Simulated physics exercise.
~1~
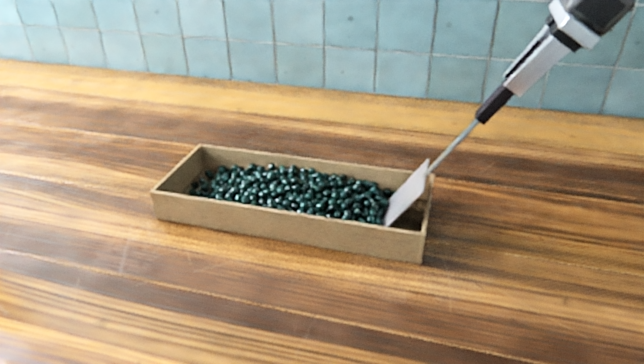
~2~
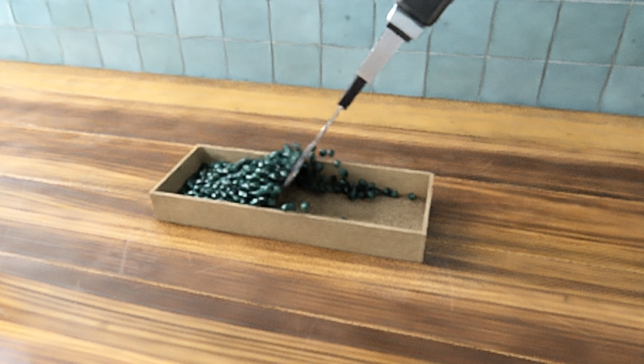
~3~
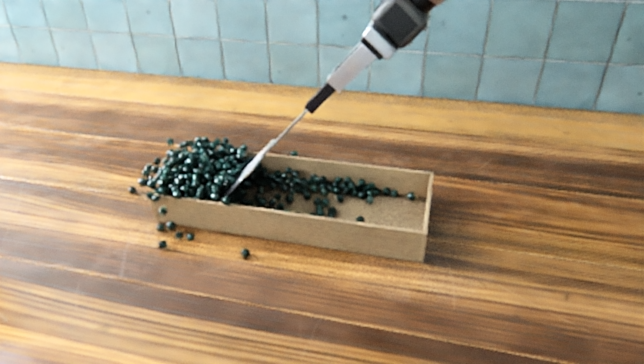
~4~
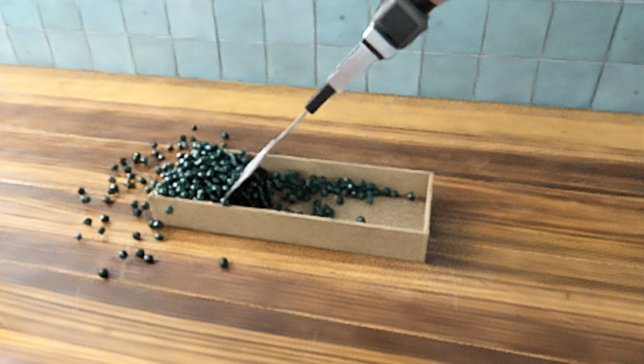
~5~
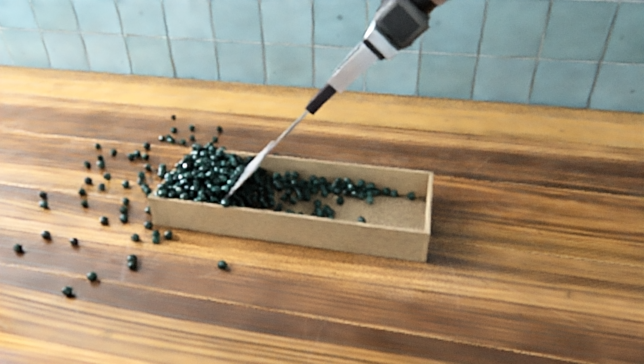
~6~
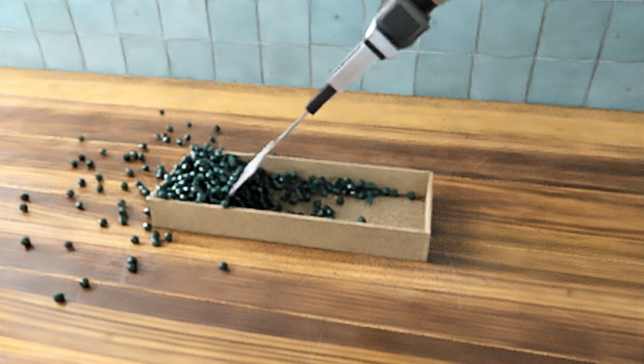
A turner pushes dark green beads left along a trough, spilling some onto the wooden table.
